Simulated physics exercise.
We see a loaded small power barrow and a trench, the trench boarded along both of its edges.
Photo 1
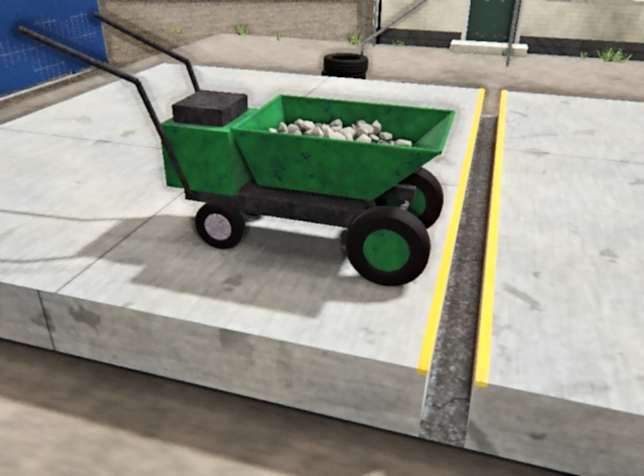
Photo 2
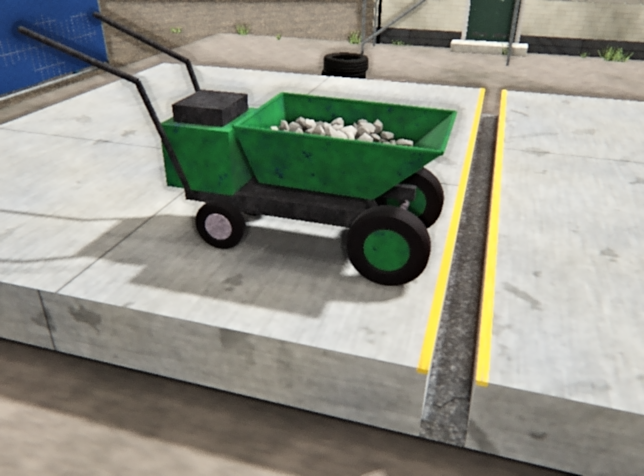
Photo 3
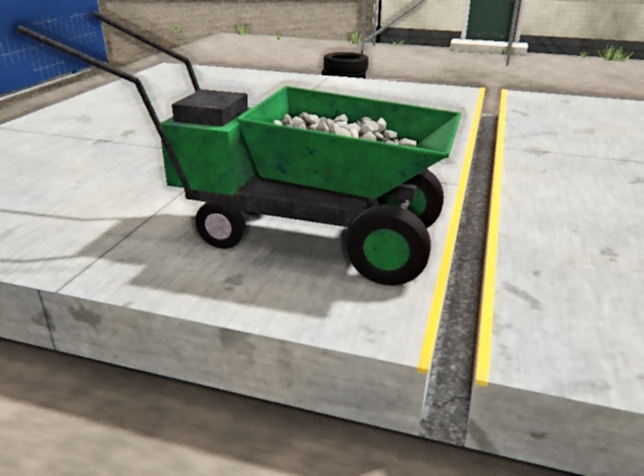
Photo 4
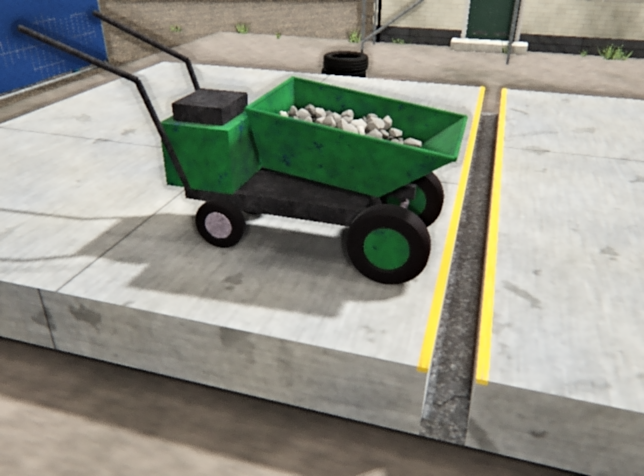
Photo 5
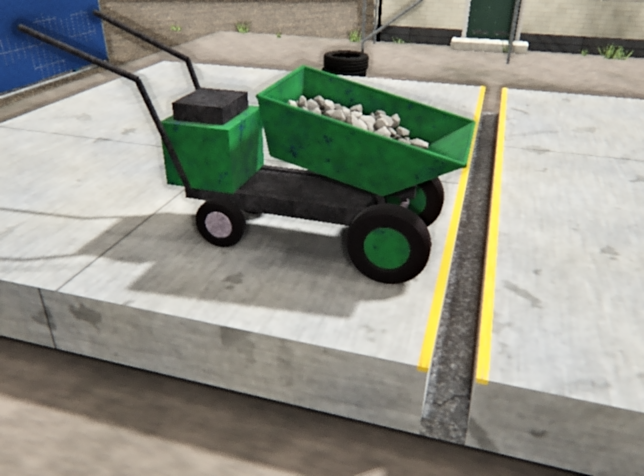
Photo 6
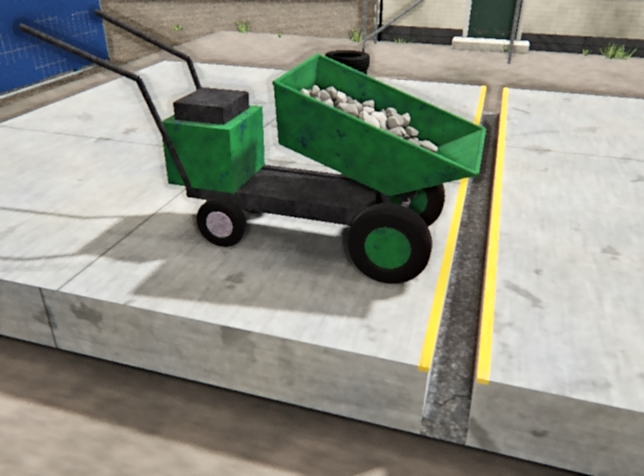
We see a green power barrow loaded with broken stones standing on pale concrete beside a narrow, yellow-edged trench; its skip starts level, then gradually tilts forward to the right, its rear rising while the wheels stay still.
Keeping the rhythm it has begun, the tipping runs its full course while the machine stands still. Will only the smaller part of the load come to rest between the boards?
The amount in the trench falls below half.
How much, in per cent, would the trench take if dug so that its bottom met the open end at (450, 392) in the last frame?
The share comes out near 0 percent.
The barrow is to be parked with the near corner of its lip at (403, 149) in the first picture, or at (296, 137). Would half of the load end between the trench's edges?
A minority, then a minority.
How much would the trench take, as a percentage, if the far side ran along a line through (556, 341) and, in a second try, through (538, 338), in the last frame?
In order: Some 80 per cent, then some 60 per cent.
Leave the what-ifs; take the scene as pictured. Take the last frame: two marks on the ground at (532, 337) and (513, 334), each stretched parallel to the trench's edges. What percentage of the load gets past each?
I'd say some 70 in a hundred, and after that 80 in a hundred.
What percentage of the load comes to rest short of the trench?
My estimate is around 0 percent.
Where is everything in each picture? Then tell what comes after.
Lip of the skip (439, 153), level; top of the load (338, 144), broken stones; first edge of the trench (433, 321); far edge (486, 331), the trench under half as wide as the skip, and about as deep as wide, in the first picture.
Lip of the skip (441, 153), level; top of the load (334, 139), in the second picture.
Lip of the skip (447, 156), tipped barely; top of the load (323, 131), in the third picture.
Lip of the skip (454, 160), tipped a little; top of the load (316, 134), in the fourth picture.
Lip of the skip (464, 166), tipped a little; top of the load (324, 127), in the fifth picture.
Lip of the skip (476, 175), tipped clearly; top of the load (326, 108); first edge of the trench (434, 318); far edge (487, 328), in the sixth picture.
Just after the last frame, skip tipped steeply; every one in the skip.
A moment on, skip tipped steeply; the larger part in the skip; roughly a quarter beyond it; just a few falling.
Further on, skip tipped right over; about a tenth in the skip; almost all beyond it.
When it is over, skip tipped right over; about a tenth in the skip; not one in or heaped over the trench; almost all beyond it.
